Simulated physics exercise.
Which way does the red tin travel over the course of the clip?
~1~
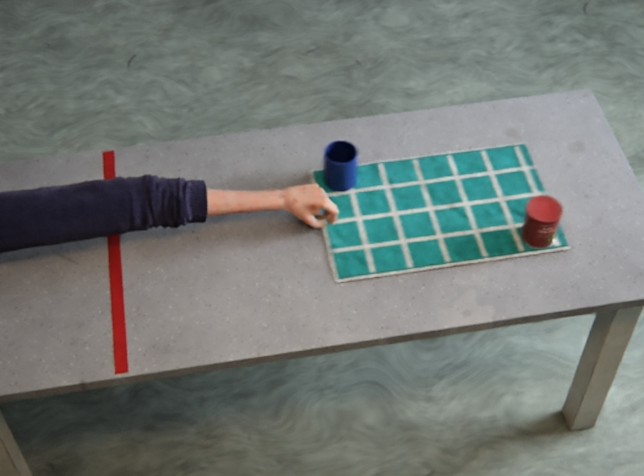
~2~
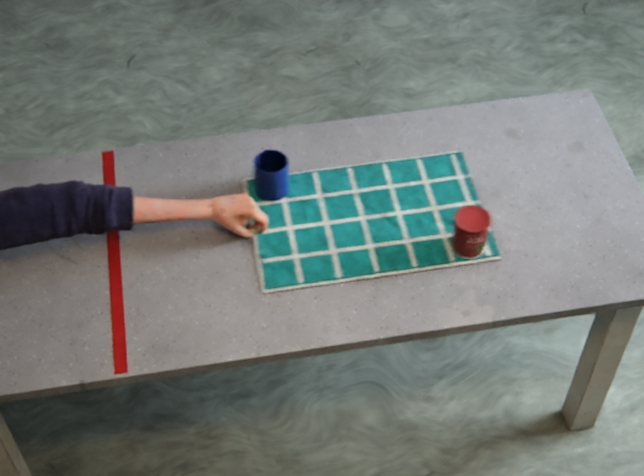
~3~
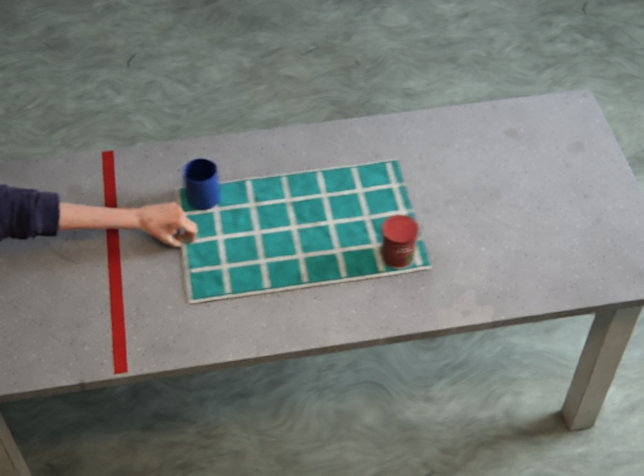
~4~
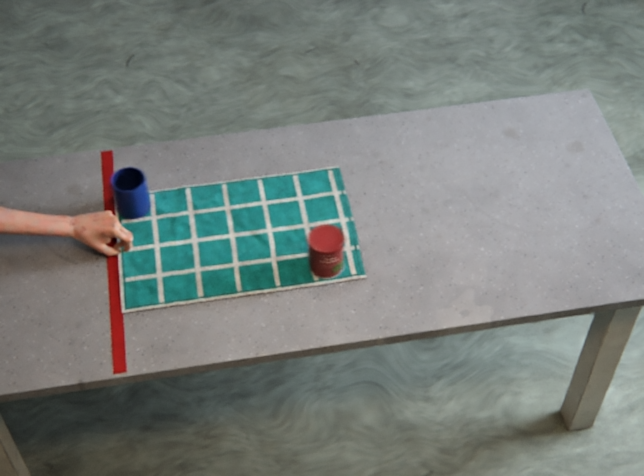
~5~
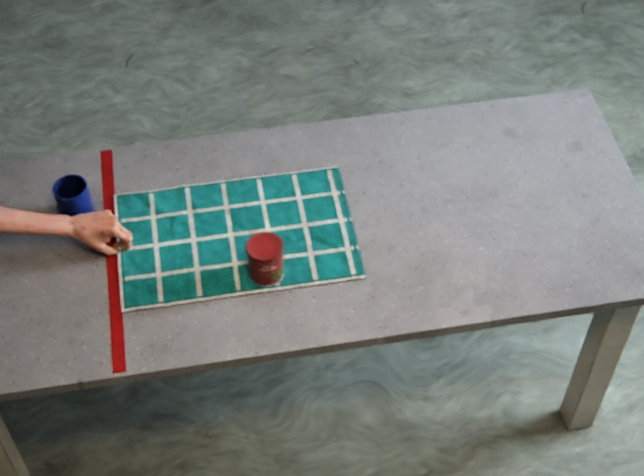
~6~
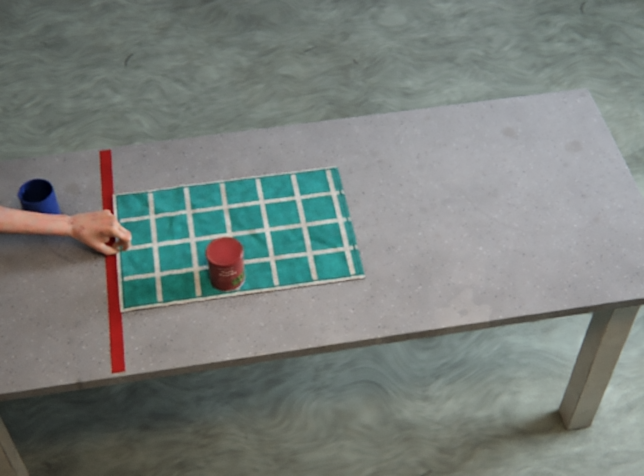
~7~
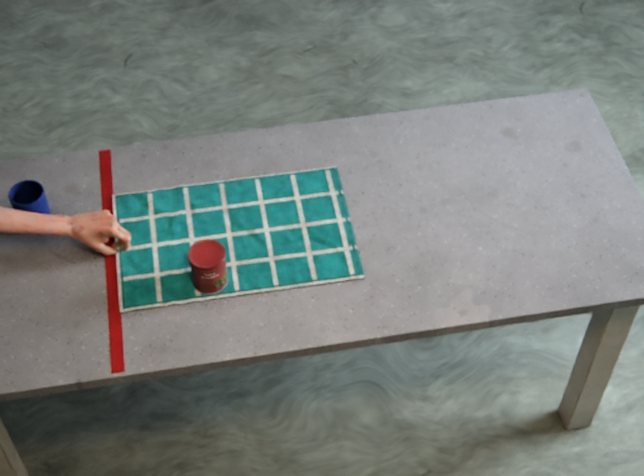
The red tin travels to the left, first along with the cloth and then sliding further across it after the cloth stops.
